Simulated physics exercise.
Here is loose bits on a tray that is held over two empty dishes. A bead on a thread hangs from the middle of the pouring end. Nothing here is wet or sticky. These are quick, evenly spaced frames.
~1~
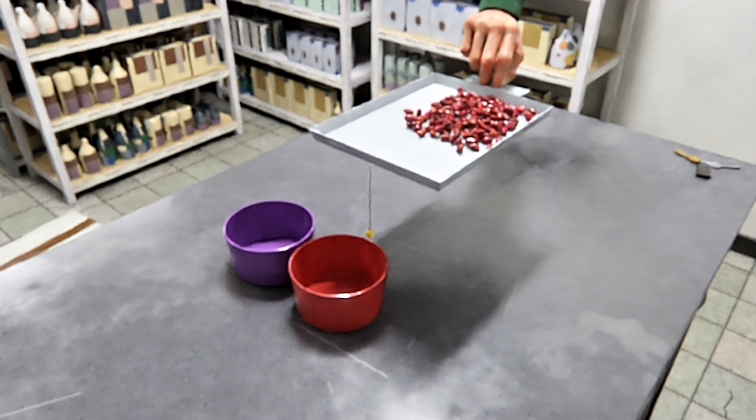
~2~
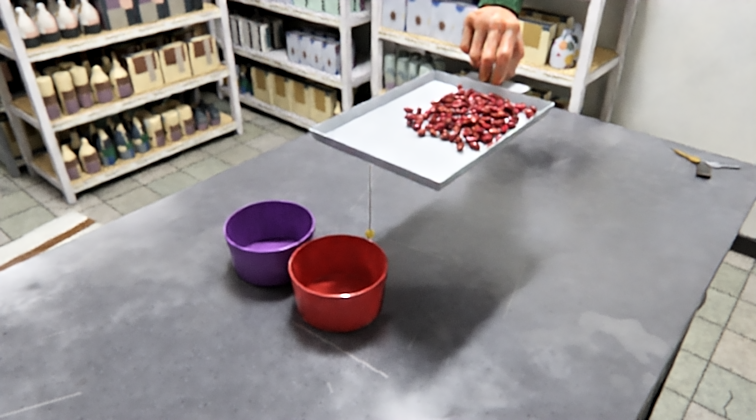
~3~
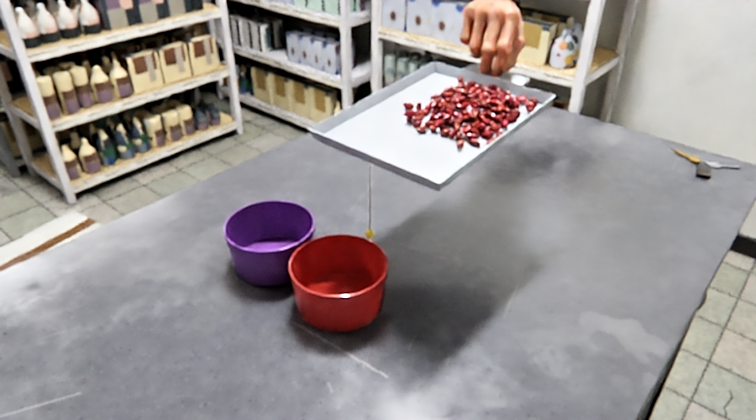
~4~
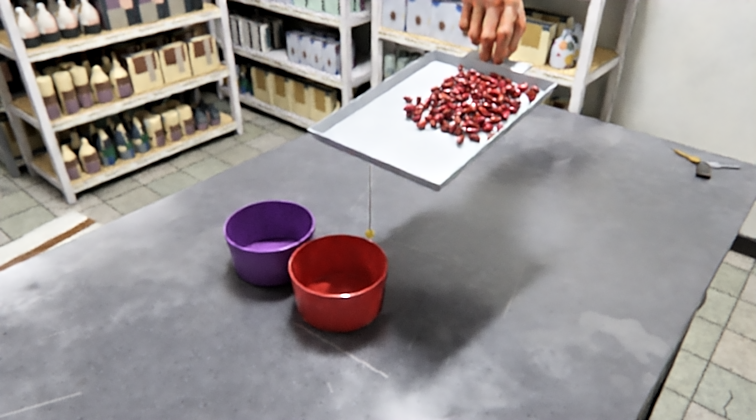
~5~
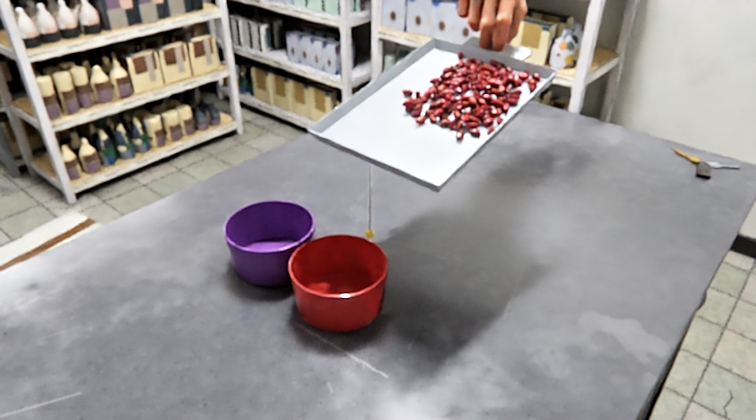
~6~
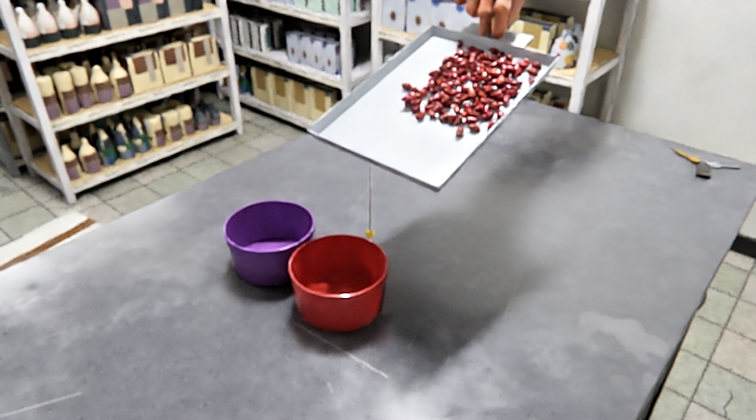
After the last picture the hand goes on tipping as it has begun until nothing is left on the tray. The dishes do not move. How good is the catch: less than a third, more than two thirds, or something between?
In the dishes lies between a third and two thirds of it.
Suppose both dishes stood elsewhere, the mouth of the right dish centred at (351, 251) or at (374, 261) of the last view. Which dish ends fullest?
The first try: The right one. The second: Right.
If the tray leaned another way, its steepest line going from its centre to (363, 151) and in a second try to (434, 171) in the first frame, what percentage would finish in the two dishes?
Roughly 90 per cent, and 10 per cent.
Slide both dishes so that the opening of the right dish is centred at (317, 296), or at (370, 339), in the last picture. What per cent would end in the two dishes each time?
In turn 20 and 20 in a hundred.
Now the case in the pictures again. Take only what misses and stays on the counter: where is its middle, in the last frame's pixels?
Roughly at (388, 357).
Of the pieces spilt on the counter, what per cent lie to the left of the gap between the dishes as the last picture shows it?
It comes to 10 per cent or so.
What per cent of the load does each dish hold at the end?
Left dish: 0 %, right dish: 50 %.
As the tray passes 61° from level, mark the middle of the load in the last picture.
Close to (393, 162).
Just after the last frame, tray tipped steeply; the larger part on the tray; just a few in the right dish; just a few outside both; roughly a quarter in the air.
A moment on, tray tipped right over; roughly a third on the tray; roughly a quarter in the right dish; just a few in the left dish; roughly a quarter outside both; about a tenth in the air.
Further on, tray tipped past a quarter turn; roughly half in the right dish; about a tenth in the left dish; roughly half outside both.
When it is over, tray tipped past a quarter turn; roughly half in the right dish; about a tenth in the left dish; roughly half outside both.
